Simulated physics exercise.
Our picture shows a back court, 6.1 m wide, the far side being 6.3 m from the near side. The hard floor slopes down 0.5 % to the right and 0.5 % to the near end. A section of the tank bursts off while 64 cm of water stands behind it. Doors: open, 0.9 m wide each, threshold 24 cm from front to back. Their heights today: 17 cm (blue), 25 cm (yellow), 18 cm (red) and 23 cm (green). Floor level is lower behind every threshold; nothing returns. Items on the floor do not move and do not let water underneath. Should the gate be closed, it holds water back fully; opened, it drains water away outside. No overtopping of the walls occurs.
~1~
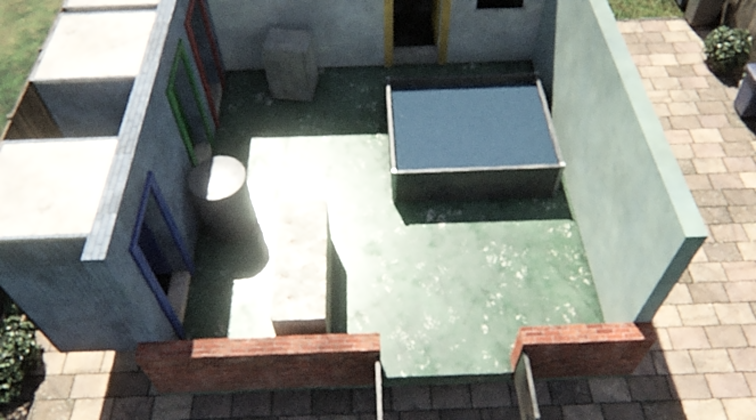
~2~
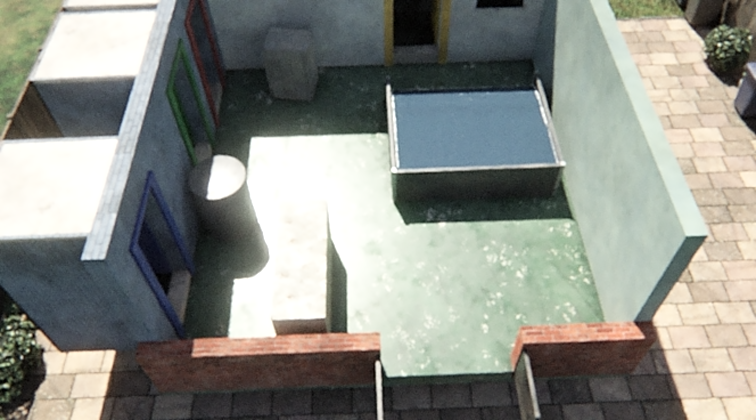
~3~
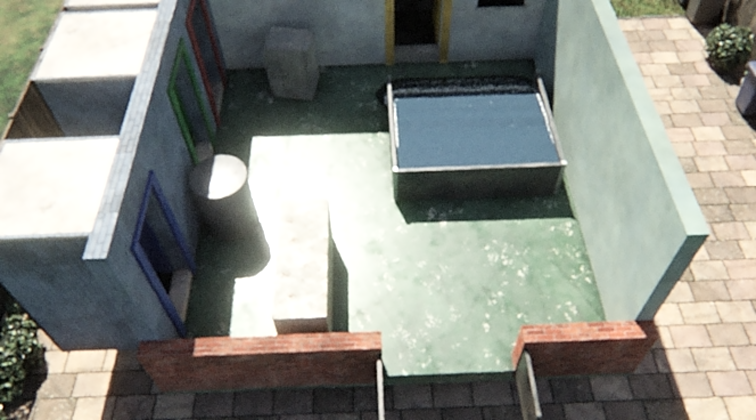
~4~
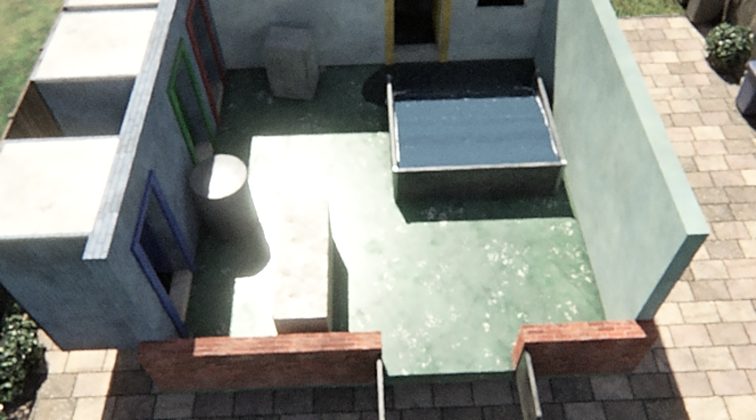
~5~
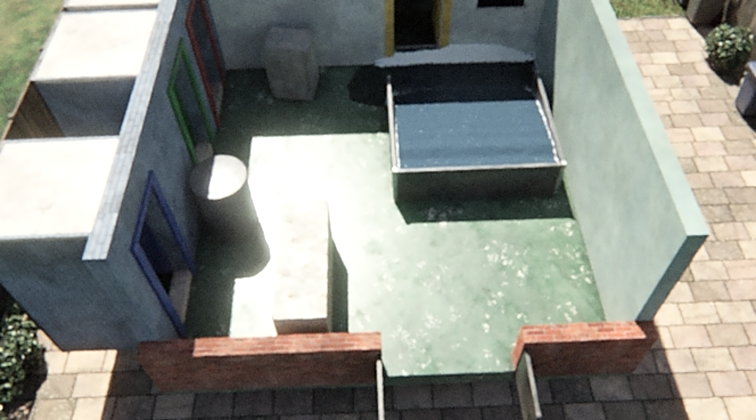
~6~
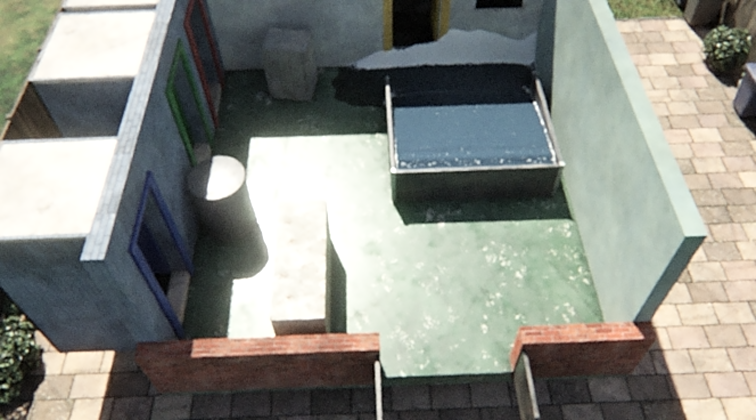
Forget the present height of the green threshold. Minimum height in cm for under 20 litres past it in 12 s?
Approx. 14 cm.
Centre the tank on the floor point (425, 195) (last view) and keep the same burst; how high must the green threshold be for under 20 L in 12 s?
That setup calls for roughly 13.5 cm.
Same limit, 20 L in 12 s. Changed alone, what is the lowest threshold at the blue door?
I'd raise blue to close to 7.5 cm.
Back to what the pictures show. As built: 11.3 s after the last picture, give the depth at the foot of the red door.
It comes to about 6.5 centimetres deep.
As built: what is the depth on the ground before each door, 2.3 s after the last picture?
Blue door 0 cm, yellow door 28 cm, red door 13 cm, green door 1 cm.
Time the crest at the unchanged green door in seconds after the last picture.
Near 4.5 seconds.
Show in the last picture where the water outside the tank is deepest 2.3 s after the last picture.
Look close to (289, 73).
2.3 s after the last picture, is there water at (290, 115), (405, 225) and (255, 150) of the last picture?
Status: Submerged / clear / submerged.
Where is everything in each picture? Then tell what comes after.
The first frame shows the tank at (469, 123) is whole and still, 64 cm deep; the green door at (195, 129) is dry.
In the second frame, the front is at a hidden place, 0.3 m from the gap on the far side; 0.6 m2 of floor is wet, 64 cm left at the back.
In the third frame, the front is at a hidden place, 0.7 m from the gap on the far side; 1.9 m2 of floor is wet, 64 cm left at the back.
In the fourth frame, the gap is on the far side, the front 1.2 m out at (403, 64); the back of the tank holds 64 cm.
In the fifth frame, water pours out on the far side and has run 1.4 m, to (399, 51); about 13 cm deep outside, 61 cm at the back.
In the sixth frame, the front is at (344, 68), 1.5 m from the gap on the far side; 4.4 m2 of floor is wet, 54 cm left at the back; 3.1 m in a straight line remain to the green door at (194, 129).
Then, 0.7 s after the last picture water covers 15 % of the floor, deepest (56 cm) near (525, 65); it has not reached the green door.
Then, 2.3 s after the last picture water covers 50 % of the floor, deepest (37 cm) near (289, 73); 1 cm at the green door, 0 litres in over its 23 cm threshold.
Then, 11.3 s after the last picture water covers 95 % of the floor, deepest (16 cm) near (523, 90); 6 cm at the green door, 2 litres in over its 23 cm threshold.
At the green door as built, the water peaked near 21 cm, 4.3 s after the last picture.
With a threshold of 12 cm, 31 litres would have come in within the 12 s; with 16 cm, 13 litres. So under 20 litres takes about 14 cm.
